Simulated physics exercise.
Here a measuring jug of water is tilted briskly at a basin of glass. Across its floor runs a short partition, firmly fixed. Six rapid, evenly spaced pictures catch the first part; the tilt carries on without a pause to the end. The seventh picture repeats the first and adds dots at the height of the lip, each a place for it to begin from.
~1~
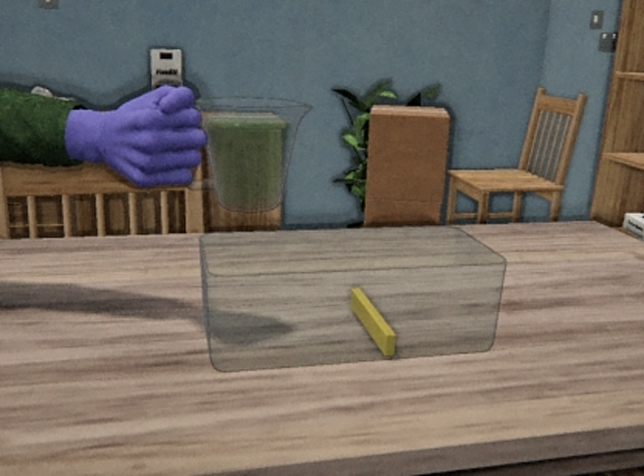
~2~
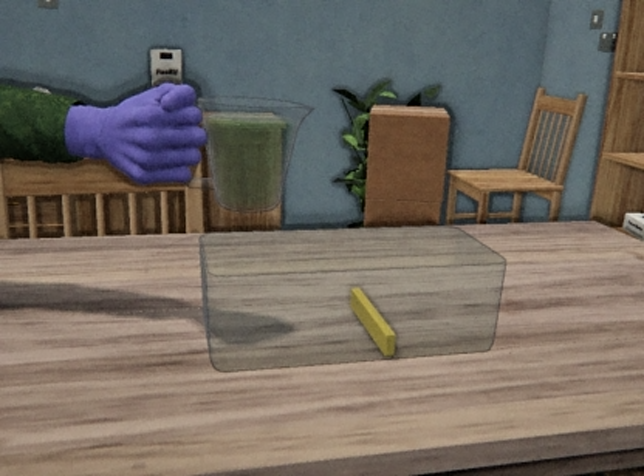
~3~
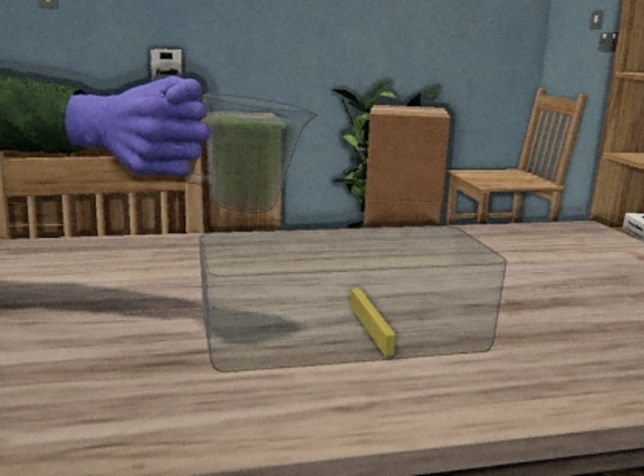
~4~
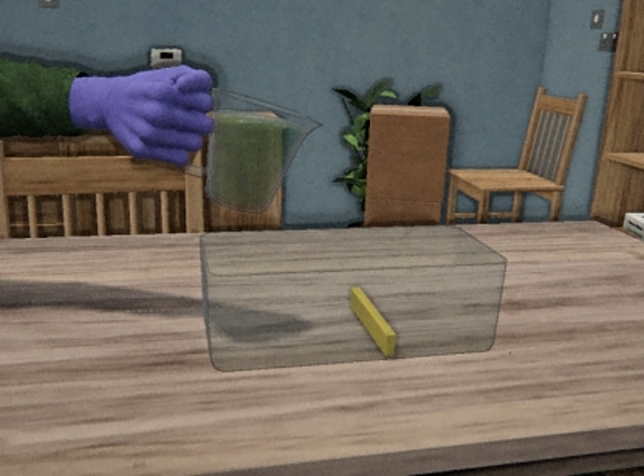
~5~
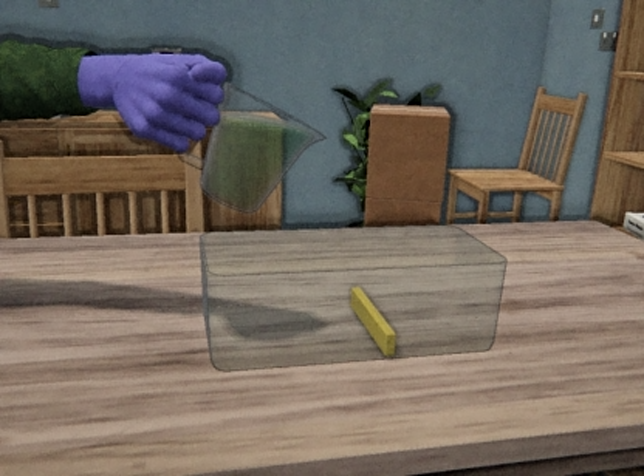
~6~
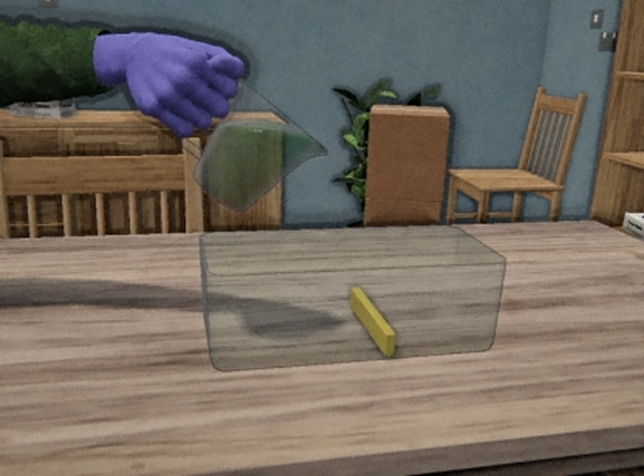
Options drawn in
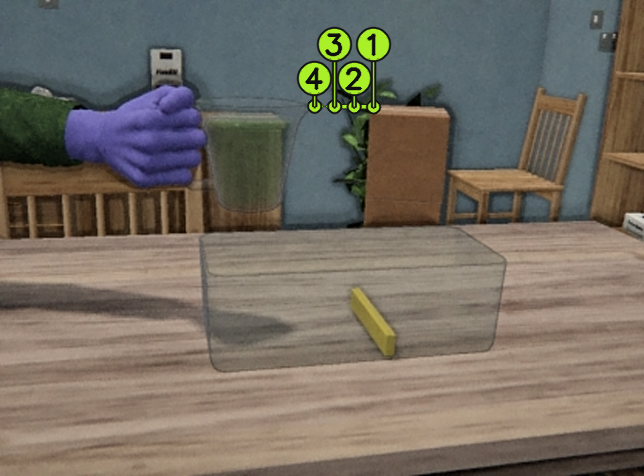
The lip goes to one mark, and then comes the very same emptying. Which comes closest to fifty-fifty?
Go for 3.
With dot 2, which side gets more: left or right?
The right side.
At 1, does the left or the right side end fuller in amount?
The right one.
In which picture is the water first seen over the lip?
Picture 6.
On the marked copy, 1 at (373, 106); 2 at (354, 106); 3 at (334, 106); 4 at (314, 106).
With 1, about 9 % ends left of the wall and 87 % right of it; 5 % is lost outside.
With 2, about 16 % ends left of the wall and 81 % right of it; 3 % is lost outside.
With 3, about 49 % ends left of the wall and 49 % right of it.
With 4, about 78 % ends left of the wall and 18 % right of it; 3 % is lost outside.
